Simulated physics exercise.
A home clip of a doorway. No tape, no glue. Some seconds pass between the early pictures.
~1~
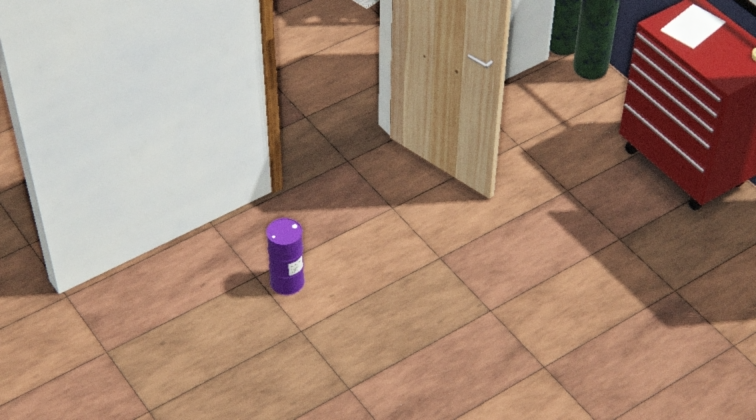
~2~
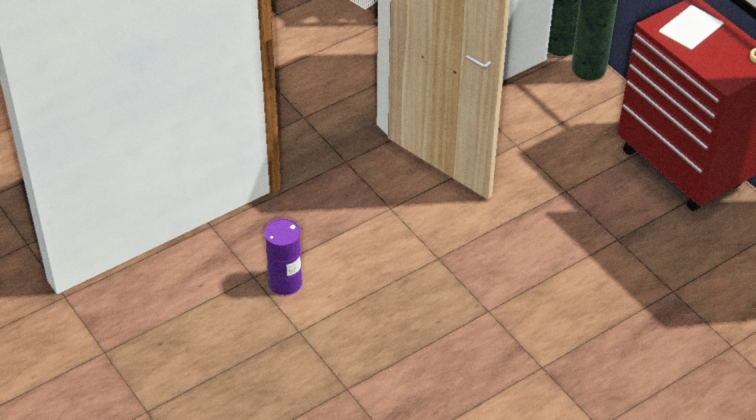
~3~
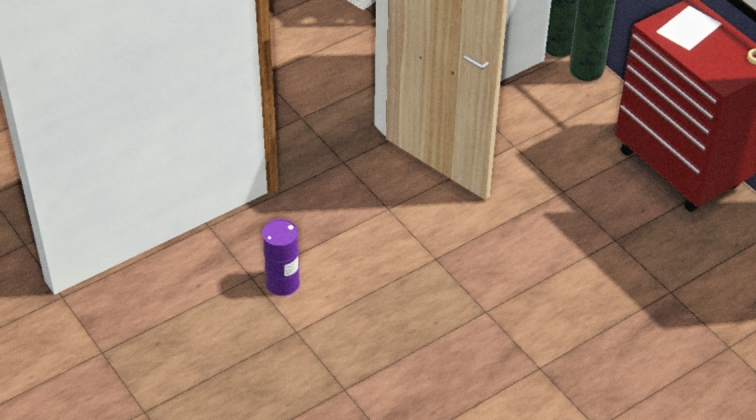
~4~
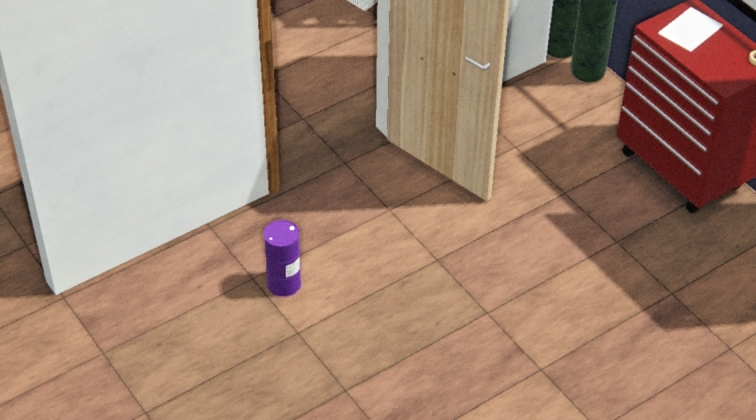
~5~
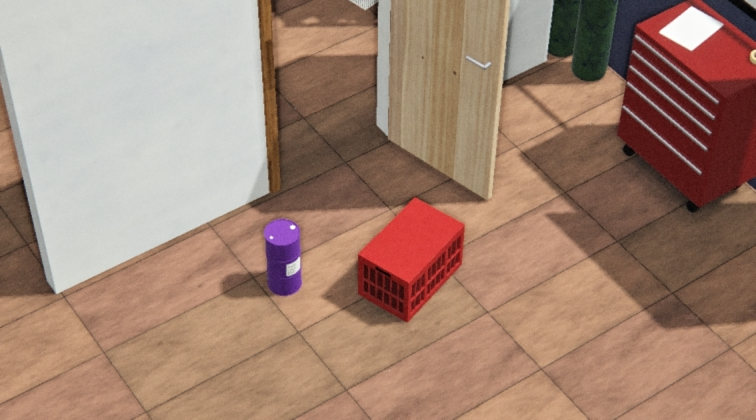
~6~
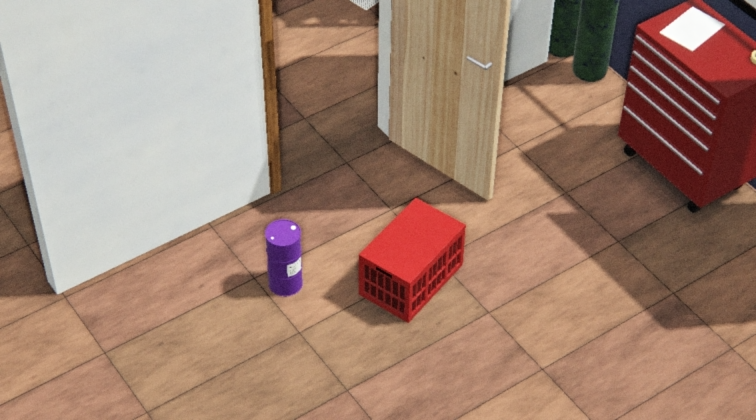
A red chest with slatted sides appears on the brown tiled floor partway through this home clip of a doorway, seen from high above at an angle. A small purple canister stands left of centre near a white wall, with a wide-open wooden door behind and a red drawer cabinet at upper right. The door and canister stay still, the chest remains where it appears, and the view shifts only very slightly.
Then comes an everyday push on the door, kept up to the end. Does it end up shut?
As it turns out, it closes.
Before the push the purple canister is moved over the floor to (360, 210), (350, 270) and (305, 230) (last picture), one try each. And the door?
First, it stops short; second, it closes; third, it reaches the frame.
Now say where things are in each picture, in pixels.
The first frame shows door wide open and still; purple canister (286, 257).
The second frame shows door wide open and still; purple canister (284, 258).
The third frame shows door wide open and still; purple canister (282, 258).
The fourth frame shows door wide open and still; purple canister (283, 259).
The fifth frame shows door wide open and still; purple canister (283, 258).
The sixth frame shows door wide open and still; red chest (412, 260); purple canister (284, 258).
Then, 0.60 s on from there, door at 89°.
Then, 1.20 s on from there, door at 58°.
Then, 1.60 s on from there, door at 36°.
Then, 2.00 s on from there, door at 14°.
In the end, door at 0°; both unmoved. At the end, from the last picture's camera, red chest near (412, 260).
